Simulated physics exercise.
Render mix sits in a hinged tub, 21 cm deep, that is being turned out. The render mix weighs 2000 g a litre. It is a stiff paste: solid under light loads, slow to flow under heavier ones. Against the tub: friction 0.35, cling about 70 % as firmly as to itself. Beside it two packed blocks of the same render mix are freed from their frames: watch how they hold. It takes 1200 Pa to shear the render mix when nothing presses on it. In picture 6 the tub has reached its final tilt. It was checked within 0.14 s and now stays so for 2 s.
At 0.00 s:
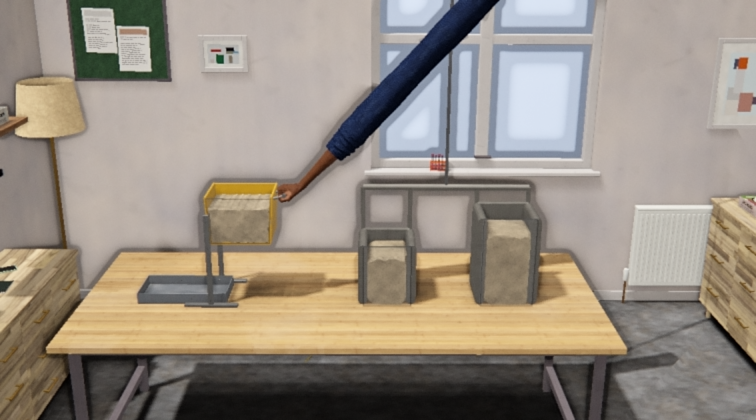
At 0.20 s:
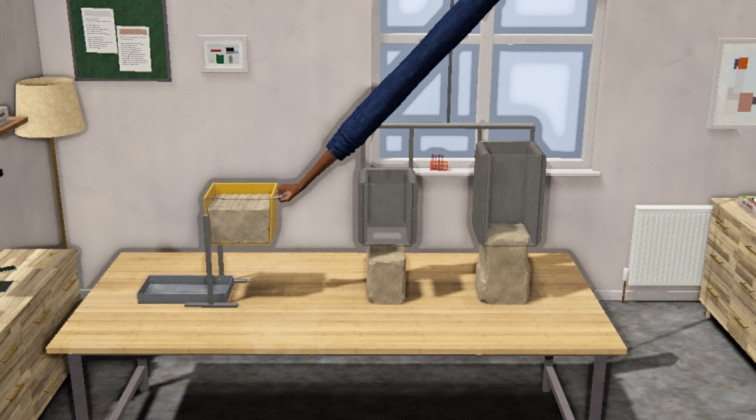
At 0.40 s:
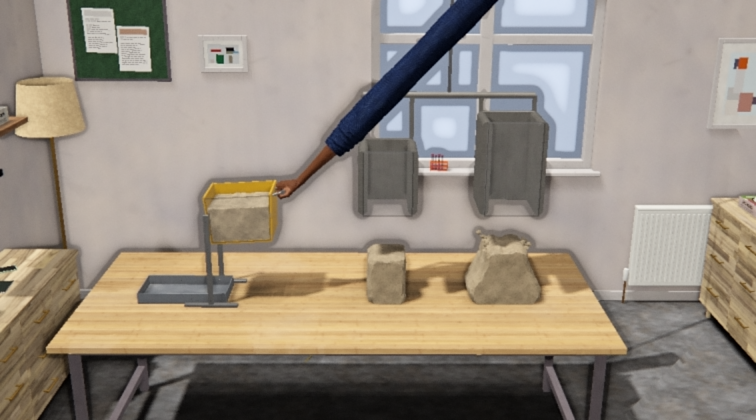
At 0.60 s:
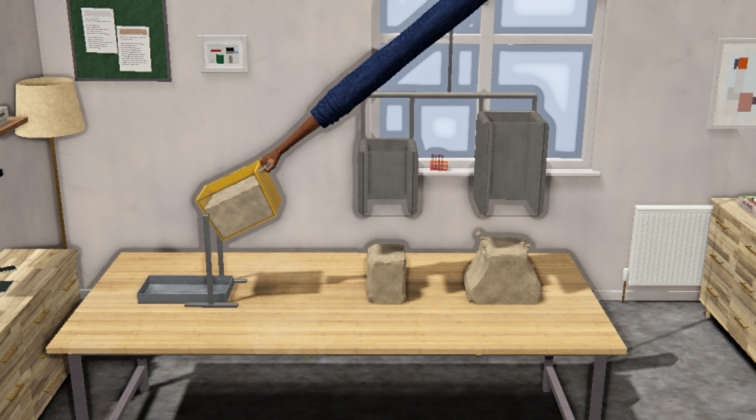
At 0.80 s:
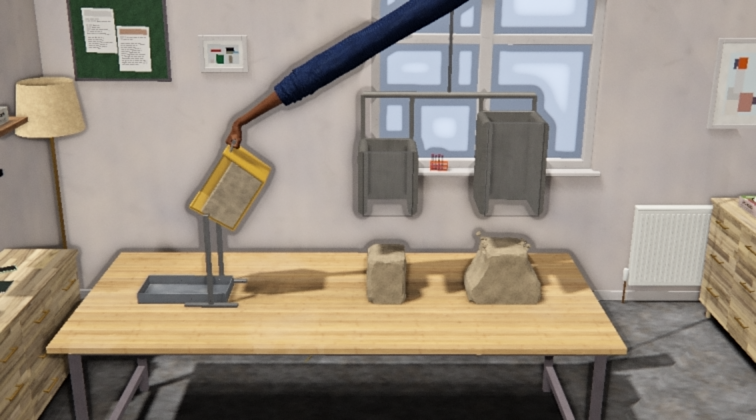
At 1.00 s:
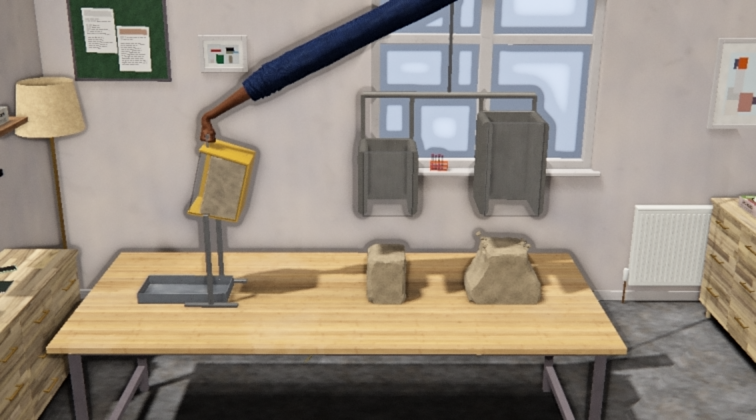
Two joined grey moulds rise off a pair of packed, sandy-brown blocks on a wooden table, and the taller right block slumps and widens while the smaller left one keeps its shape. A hand then tips the yellow tub on the left steeply, its packed mix staying inside.
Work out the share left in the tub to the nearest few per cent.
The share left in the tub is near 100 %.
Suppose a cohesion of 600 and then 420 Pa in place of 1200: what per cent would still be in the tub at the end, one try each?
In turn about 70 %, 60 %.
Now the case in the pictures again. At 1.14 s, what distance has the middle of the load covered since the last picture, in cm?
About 0 cm.
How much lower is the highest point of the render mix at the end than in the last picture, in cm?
Roughly 0 cm.
After 1.14 s, the tub is at 76 degrees and holds 100 %.
After 1.31 s, the tub is at 76 degrees and holds 100 %.
After 1.48 s, the tub is at 76 degrees and holds 100 %.
After 1.65 s, the tub is at 76 degrees and holds 100 %.
After 3.00 s, at the end, the tub is at 76 degrees and holds 100 %.
